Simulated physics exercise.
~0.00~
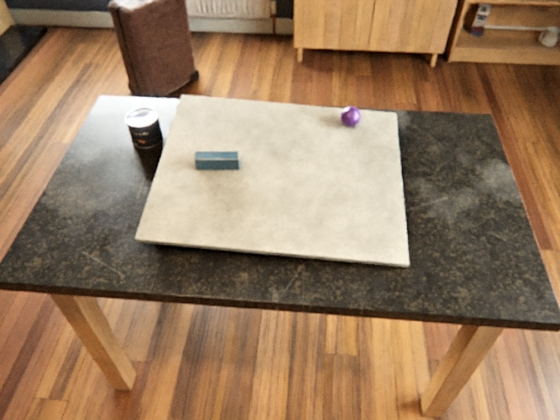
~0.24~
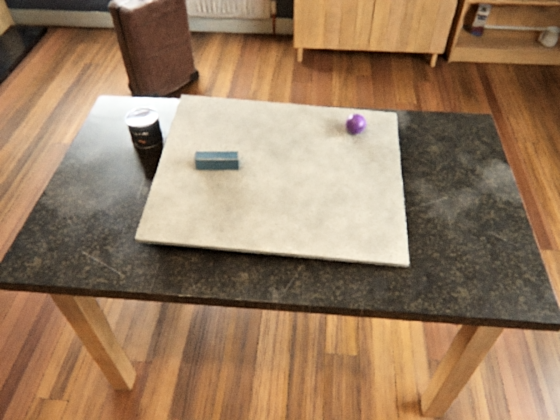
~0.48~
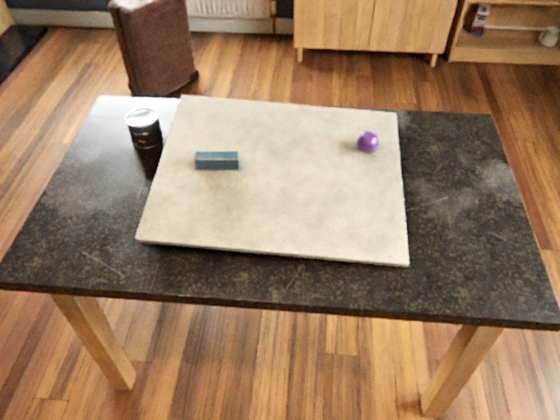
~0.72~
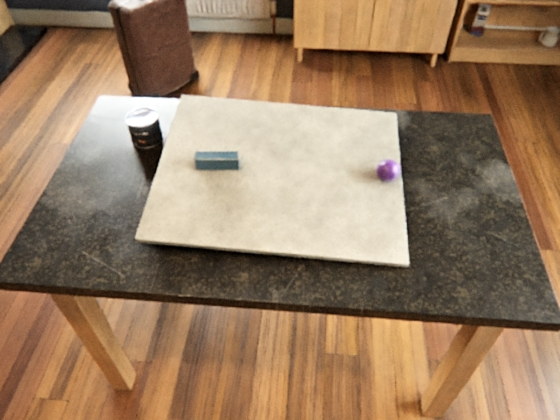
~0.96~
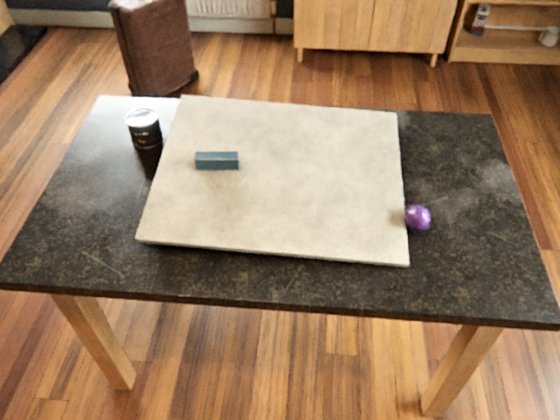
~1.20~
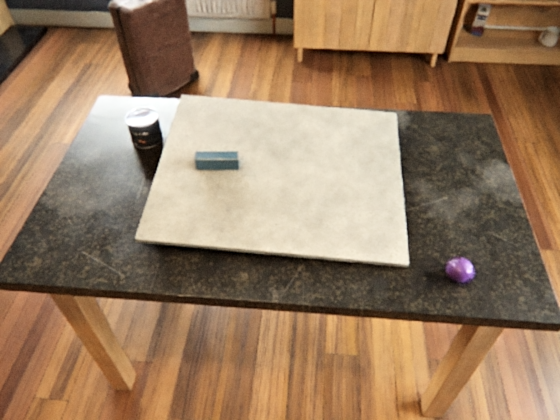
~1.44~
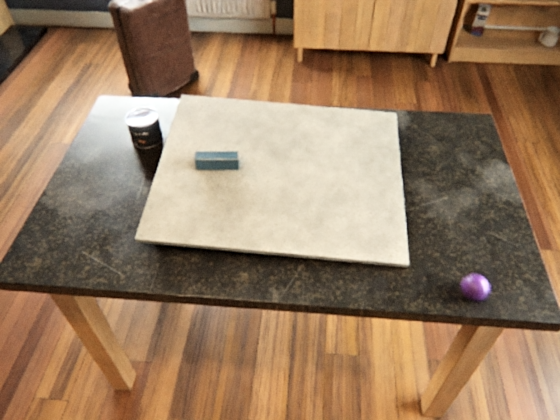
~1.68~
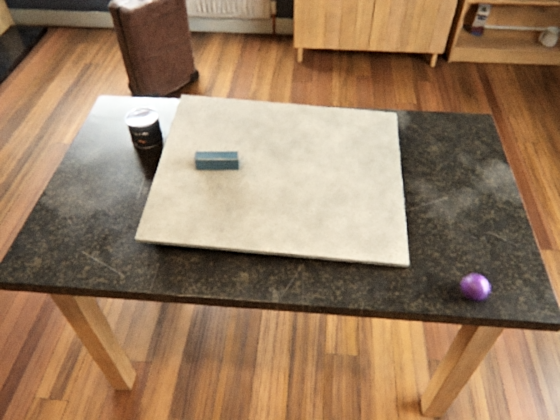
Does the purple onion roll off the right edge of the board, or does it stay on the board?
The purple onion rolls off the right edge of the board and ends up on the dark tabletop near the front right corner.
